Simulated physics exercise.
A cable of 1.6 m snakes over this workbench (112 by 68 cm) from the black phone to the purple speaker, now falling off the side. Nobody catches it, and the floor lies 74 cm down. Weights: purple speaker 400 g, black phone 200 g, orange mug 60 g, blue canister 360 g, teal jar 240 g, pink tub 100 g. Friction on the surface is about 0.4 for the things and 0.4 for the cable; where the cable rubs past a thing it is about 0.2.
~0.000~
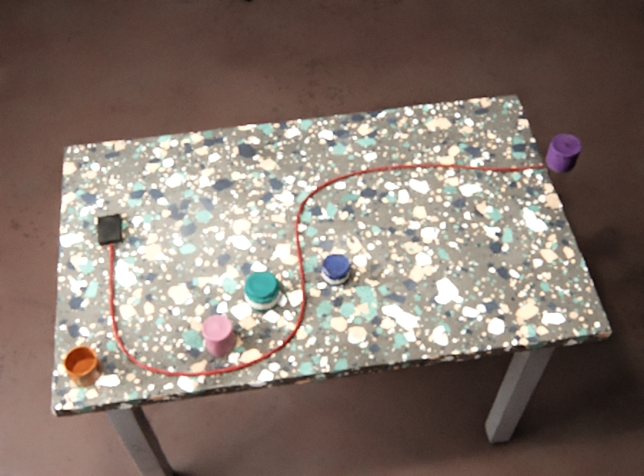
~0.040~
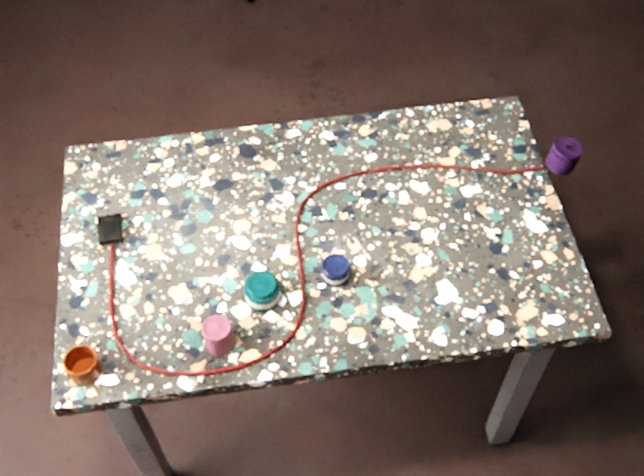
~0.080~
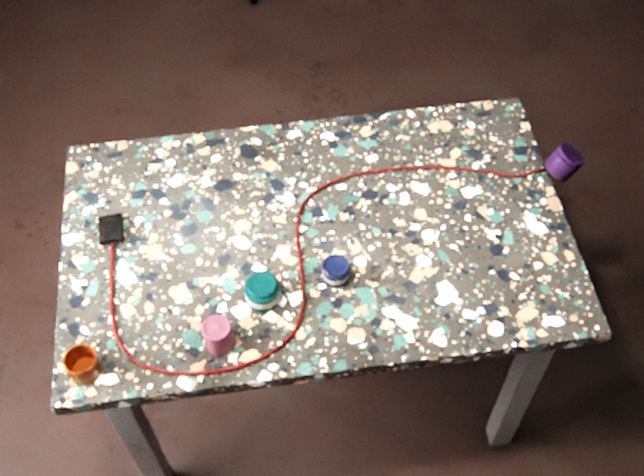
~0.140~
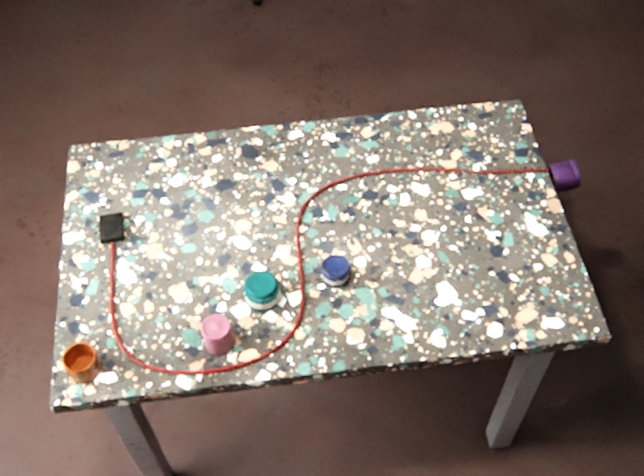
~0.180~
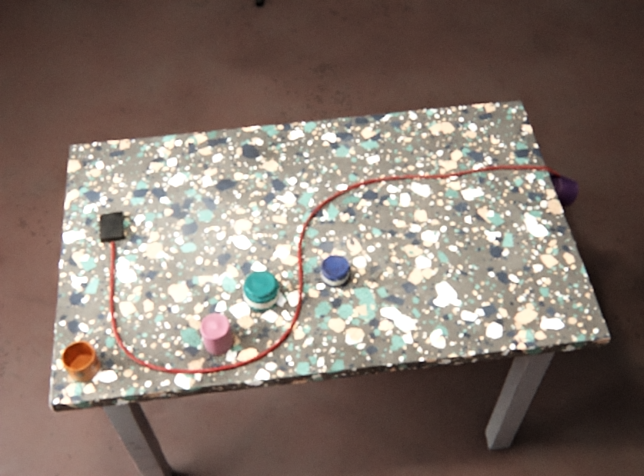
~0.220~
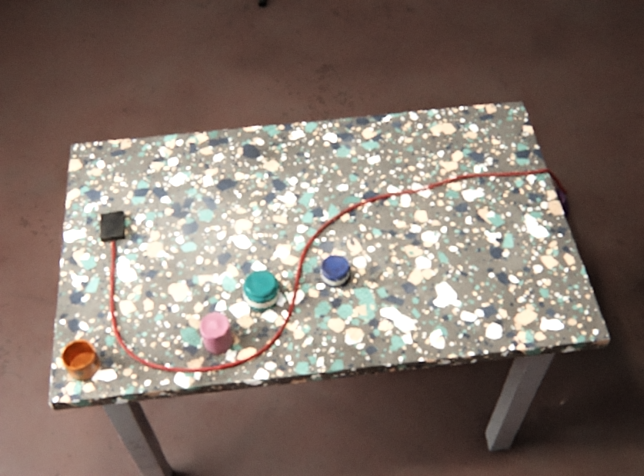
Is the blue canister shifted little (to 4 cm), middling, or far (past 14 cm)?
Verdict: The blue canister hardly moves.
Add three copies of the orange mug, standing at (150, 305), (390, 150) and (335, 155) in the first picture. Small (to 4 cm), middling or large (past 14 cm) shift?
In turn: Large, small, small.
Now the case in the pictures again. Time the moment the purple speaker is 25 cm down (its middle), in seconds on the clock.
That is: 0.28 s.
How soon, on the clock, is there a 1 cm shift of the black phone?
Black phone 0.40 s.
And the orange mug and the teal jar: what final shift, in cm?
About: Orange mug 0 cm, teal jar 10 cm.
At 0.5 s, the cable's tail end at (135, 244); pink tub on its side, 15 cm off its start, purple speaker over the edge, black phone 3 cm off its start.
At 0.7 s, the cable's tail end at (179, 258); pink tub on its side, 38 cm off its start, black phone 14 cm off its start, teal jar 10 cm off its start.
At 1.0 s, the cable's tail end at (179, 258); pink tub on its side, 41 cm off its start at (254, 178), black phone 14 cm off its start at (162, 250), teal jar 10 cm off its start at (270, 242).
At 1.2 s, the cable's tail end at (179, 258); pink tub on its side, 41 cm off its start, black phone 14 cm off its start, teal jar 10 cm off its start.
At 2.4 s, the cable's tail end at (179, 258); blue canister 0 cm off its start at (335, 265), pink tub on its side, 41 cm off its start at (256, 177), black phone 14 cm off its start at (162, 250), teal jar 10 cm off its start at (270, 242).
